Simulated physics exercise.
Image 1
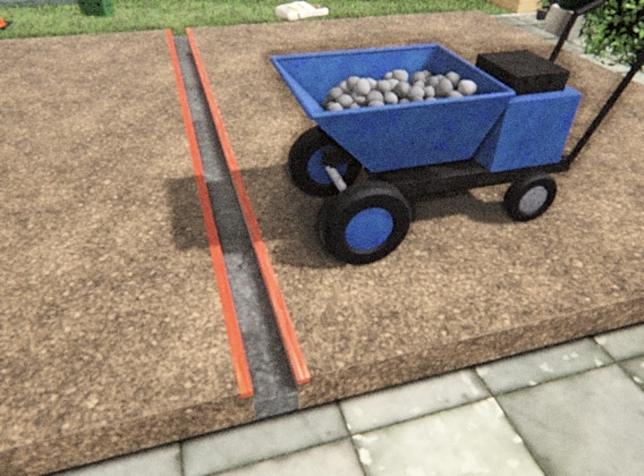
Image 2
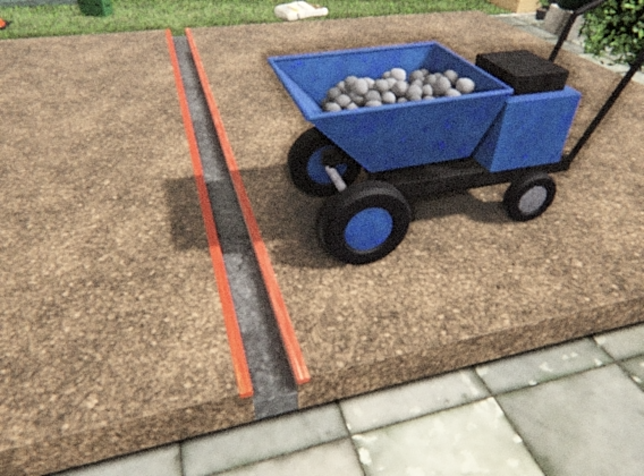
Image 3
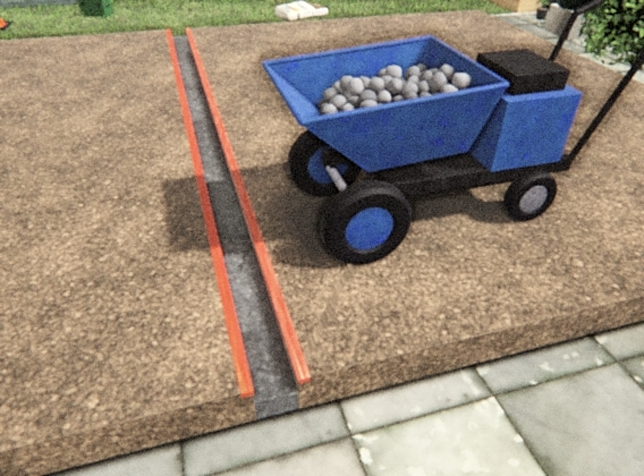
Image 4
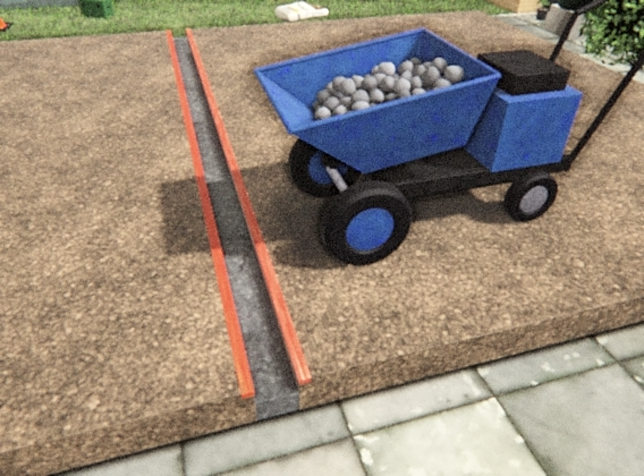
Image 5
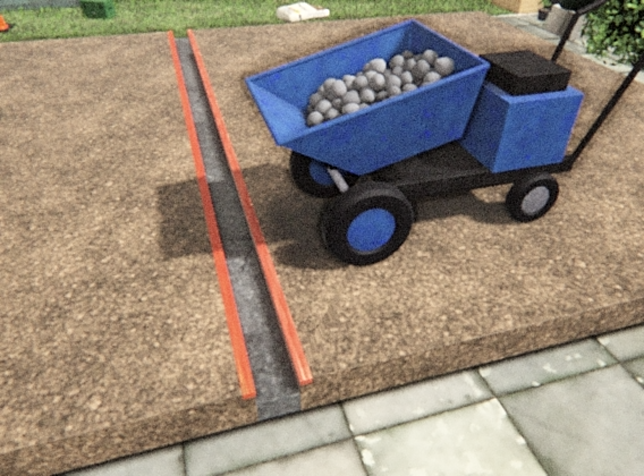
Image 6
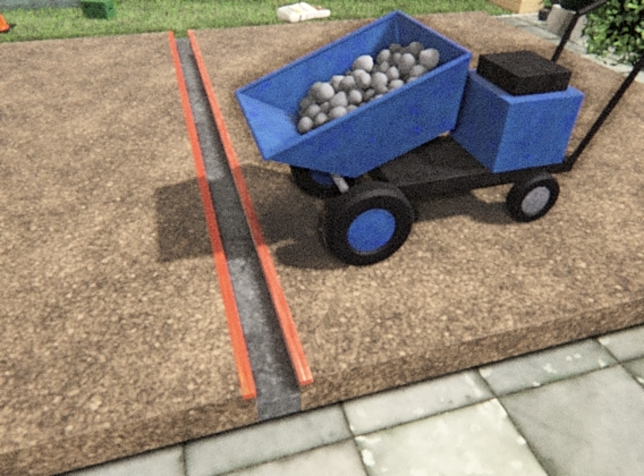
A blue skip of round grey cobbles tilts gradually to the left on a small barrow.
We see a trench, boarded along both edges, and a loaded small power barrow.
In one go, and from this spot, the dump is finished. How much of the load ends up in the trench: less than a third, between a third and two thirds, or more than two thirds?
Way I see it, the trench ends up with short of a third of the load.
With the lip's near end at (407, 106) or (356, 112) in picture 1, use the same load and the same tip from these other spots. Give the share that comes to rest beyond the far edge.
Try 1 about 10 %, try 2 about 30 %.
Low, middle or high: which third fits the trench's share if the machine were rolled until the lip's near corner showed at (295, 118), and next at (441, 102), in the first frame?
First: Under a third. Second: Below one third.
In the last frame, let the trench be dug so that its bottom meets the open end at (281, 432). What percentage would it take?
Around 0 percent.
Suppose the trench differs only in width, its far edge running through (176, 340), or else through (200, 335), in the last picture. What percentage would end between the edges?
The first try lands around 50 %, the second around 30 %.
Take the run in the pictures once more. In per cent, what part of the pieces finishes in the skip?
Result: Close to 35 per cent.
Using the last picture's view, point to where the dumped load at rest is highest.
Near (190, 221).
Soon after the last picture, skip tipped steeply; all in the skip.
A little later, skip tipped right over; about two thirds in the skip; a stray few in or heaped over the trench; about a third beyond it; a stray few falling.
Later still, skip tipped right over; about a third in the skip; a stray few in or heaped over the trench; about two thirds beyond it.
At rest, skip tipped right over; about a third in the skip; a stray few in or heaped over the trench; about two thirds beyond it.
